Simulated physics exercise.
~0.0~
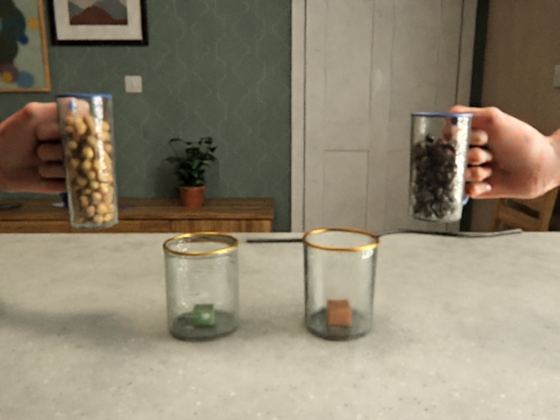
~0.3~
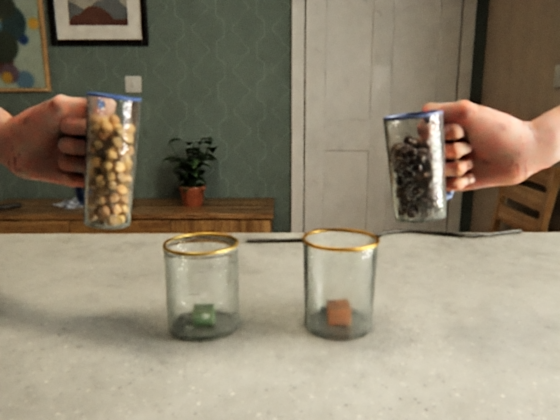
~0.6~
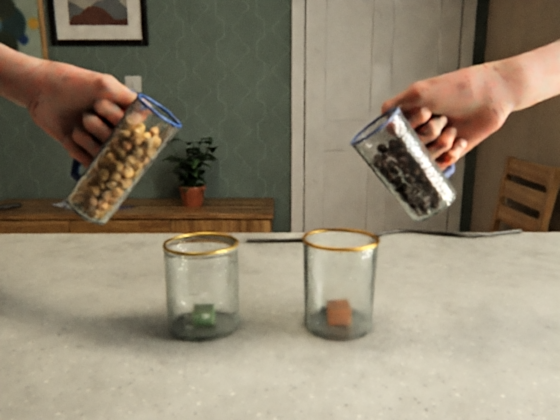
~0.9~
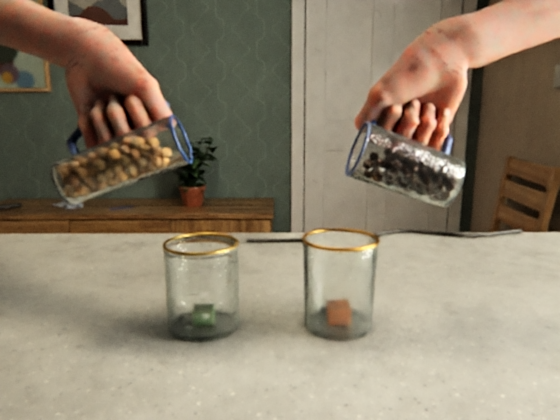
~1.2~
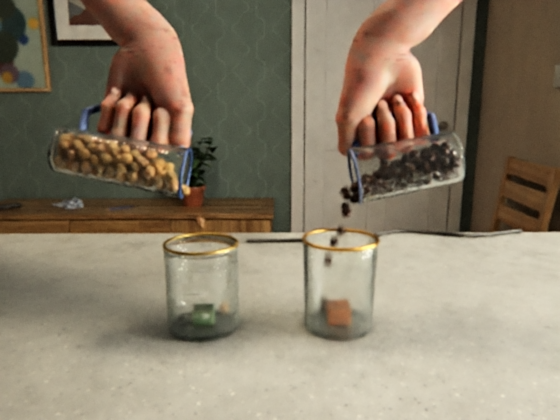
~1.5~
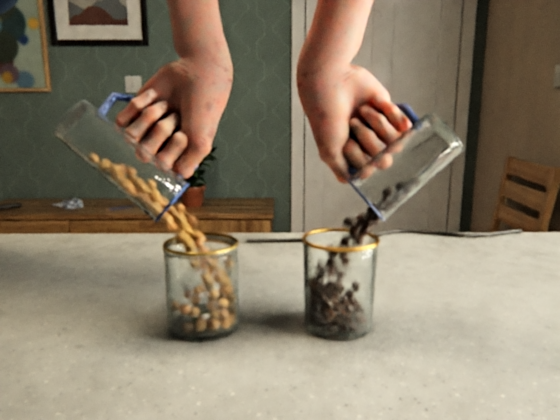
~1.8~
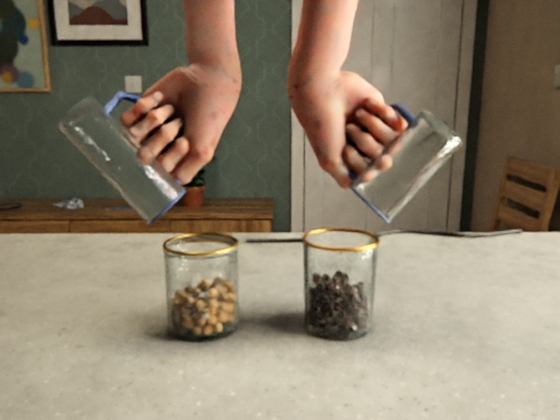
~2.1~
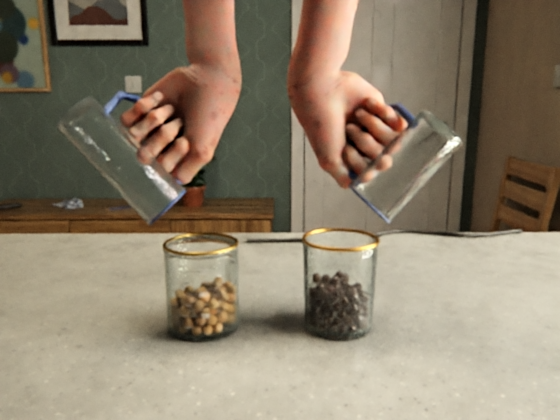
The footage shows two hands tipping glass mugs, one of tan nuts and one of dark pieces, over two gold-rimmed glasses holding a green cube and a reddish cube. The contents pour in until both glasses are about half full, the cubes are hidden, and the mugs stay tipped, empty.
